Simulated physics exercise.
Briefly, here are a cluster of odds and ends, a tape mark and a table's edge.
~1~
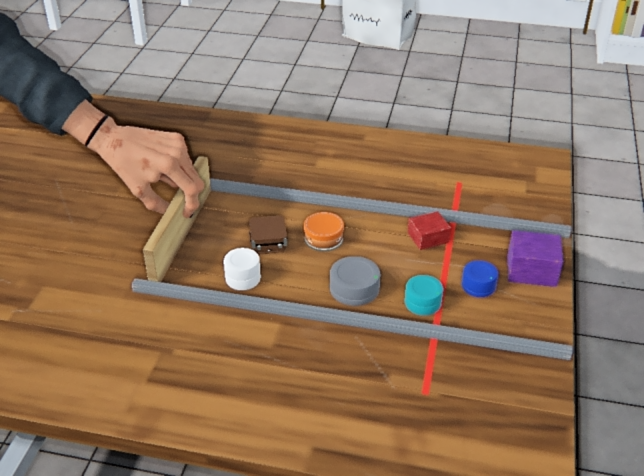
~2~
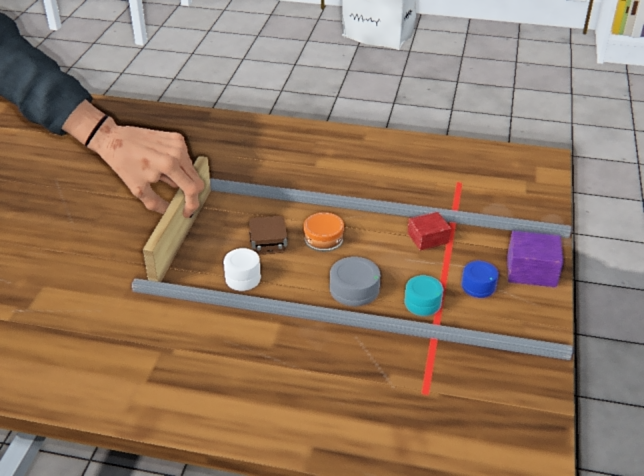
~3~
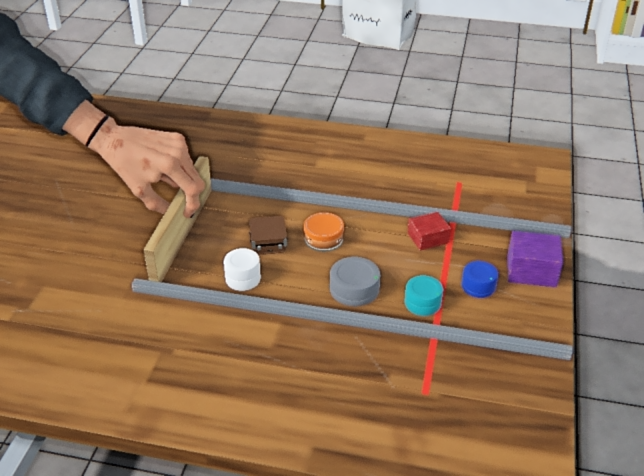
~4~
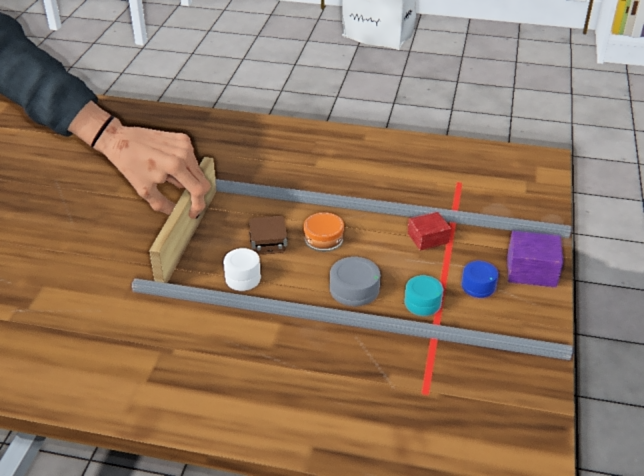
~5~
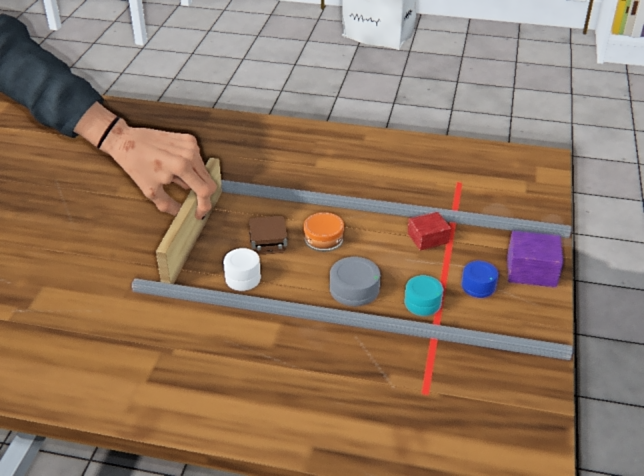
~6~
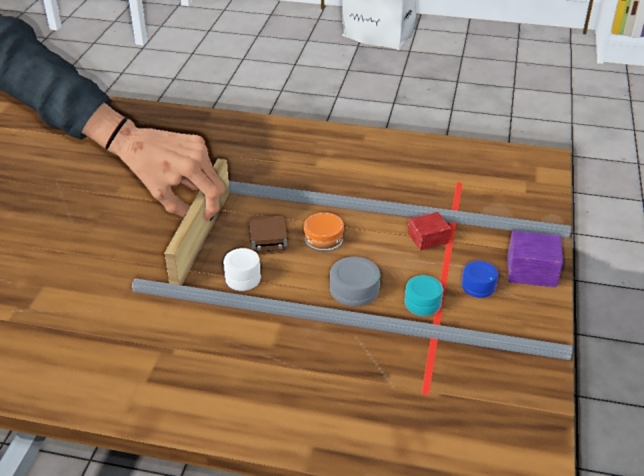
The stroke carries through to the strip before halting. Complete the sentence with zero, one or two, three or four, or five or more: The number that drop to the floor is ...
The number that drop to the floor is zero.
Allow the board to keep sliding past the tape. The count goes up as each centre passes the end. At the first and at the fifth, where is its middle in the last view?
At the first moment about (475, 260), at the next about (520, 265).
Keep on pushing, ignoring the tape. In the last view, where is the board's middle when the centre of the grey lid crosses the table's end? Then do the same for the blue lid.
The middle is at (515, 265) when it's the grey lid, and at (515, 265) when it's the blue lid.
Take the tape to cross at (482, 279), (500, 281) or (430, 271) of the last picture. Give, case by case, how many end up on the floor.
Tallies in the order asked: 1, 2, 0.
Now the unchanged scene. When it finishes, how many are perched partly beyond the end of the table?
The overhang total is 0.
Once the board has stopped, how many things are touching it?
My count gives 3.
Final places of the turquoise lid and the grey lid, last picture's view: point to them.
The turquoise lid at (541, 315), the grey lid at (496, 305).
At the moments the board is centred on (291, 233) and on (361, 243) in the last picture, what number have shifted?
Moved so far: 3, then 5.
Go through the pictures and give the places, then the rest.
The first picture shows purple block (534, 258); blue lid (480, 279); turquoise lid (424, 295); board (180, 218); tape (445, 273).
The second picture shows blue lid (480, 279); grey lid (355, 281).
The third picture shows turquoise lid (424, 296); red block (429, 231).
The fourth picture shows purple block (534, 259); board (186, 219).
The fifth picture shows blue lid (480, 279); orange tin (324, 232).
The sixth picture shows purple block (534, 259); blue lid (480, 279); turquoise lid (424, 296); board (200, 221); tape (445, 273).
A little later, none off yet; purple block at rest near (534, 259); blue lid at rest near (480, 279); turquoise lid at rest near (424, 296).
When it is over, the number that fall off is zero.
